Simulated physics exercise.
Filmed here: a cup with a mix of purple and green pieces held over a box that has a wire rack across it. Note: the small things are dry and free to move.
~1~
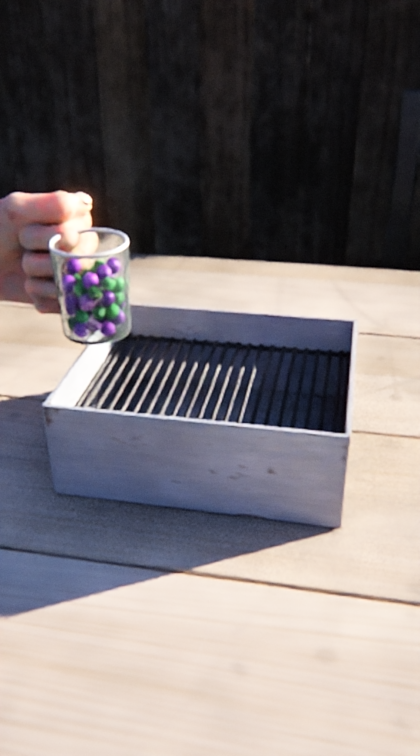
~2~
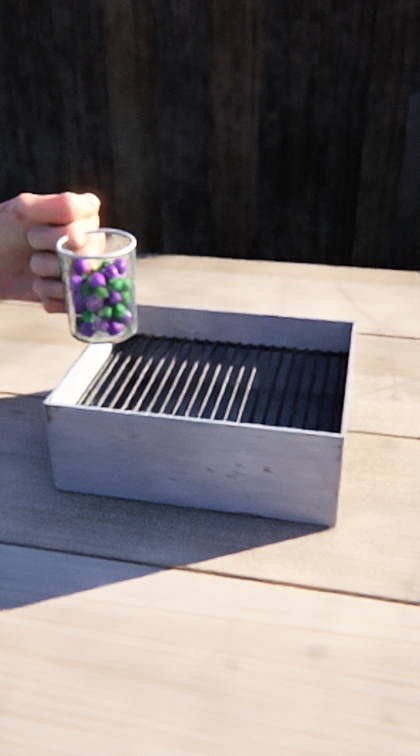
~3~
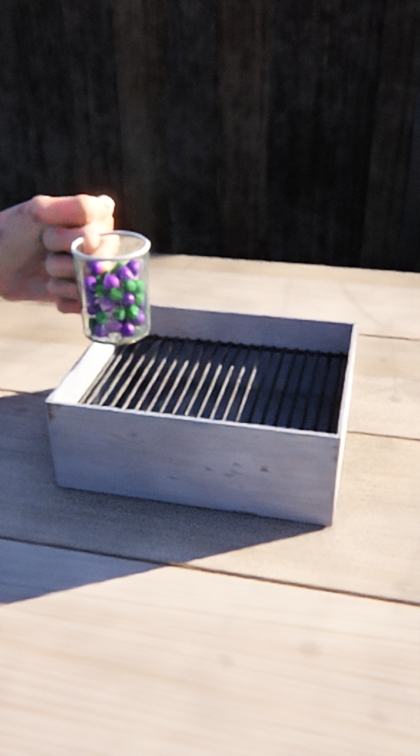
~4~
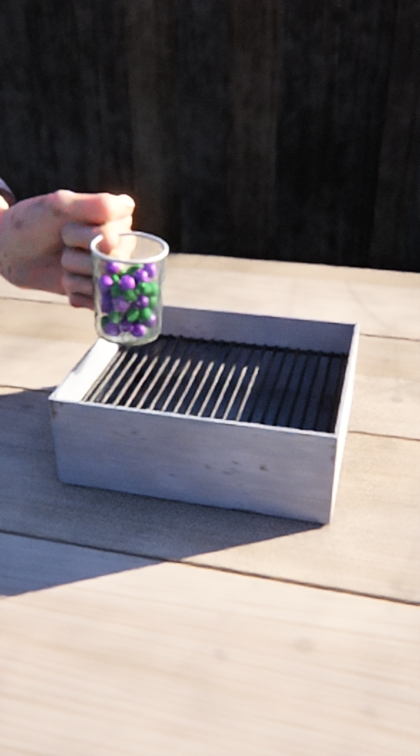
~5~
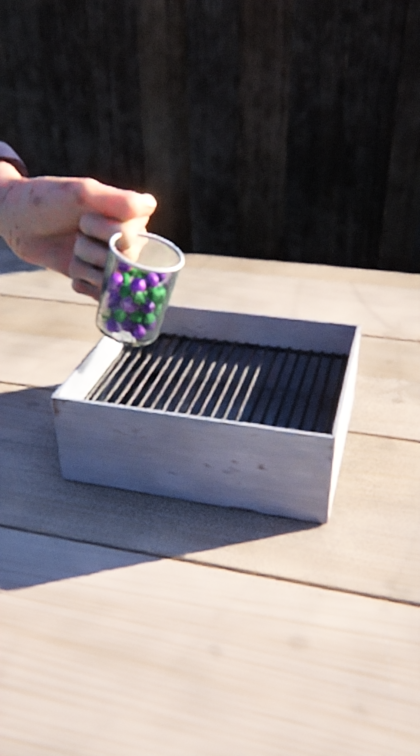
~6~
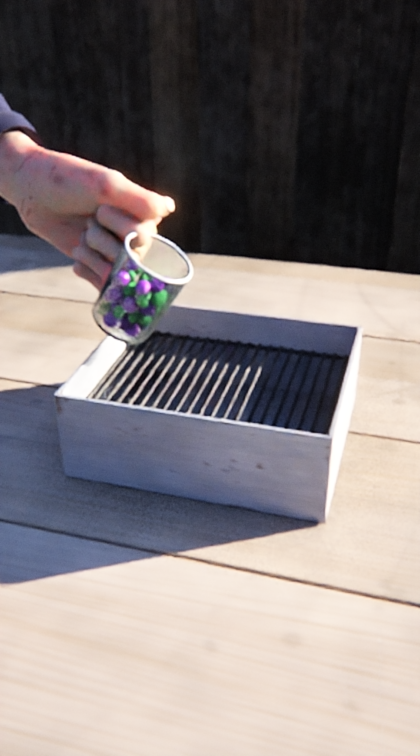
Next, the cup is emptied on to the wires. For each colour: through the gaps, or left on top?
Purple: Kept up; green: Kept up.
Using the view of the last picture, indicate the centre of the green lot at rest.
Its middle ends up around (198, 378) in the last picture.
Then, 0.40 s later than the last frame, purple ones, every one in the cup; green ones, every one in the cup.
Then, 0.75 s later than the last frame, purple ones, the larger part in the cup, about a tenth on or over the wires; green ones, almost all in the cup, about a tenth on or over the wires.
Then, 1.05 s later than the last frame, purple ones, every one on or over the wires; green ones, just a few in the cup, almost all on or over the wires.
When it is over, purple ones, every one on the wires, not one under the rack; green ones, every one on the wires, not one under the rack.
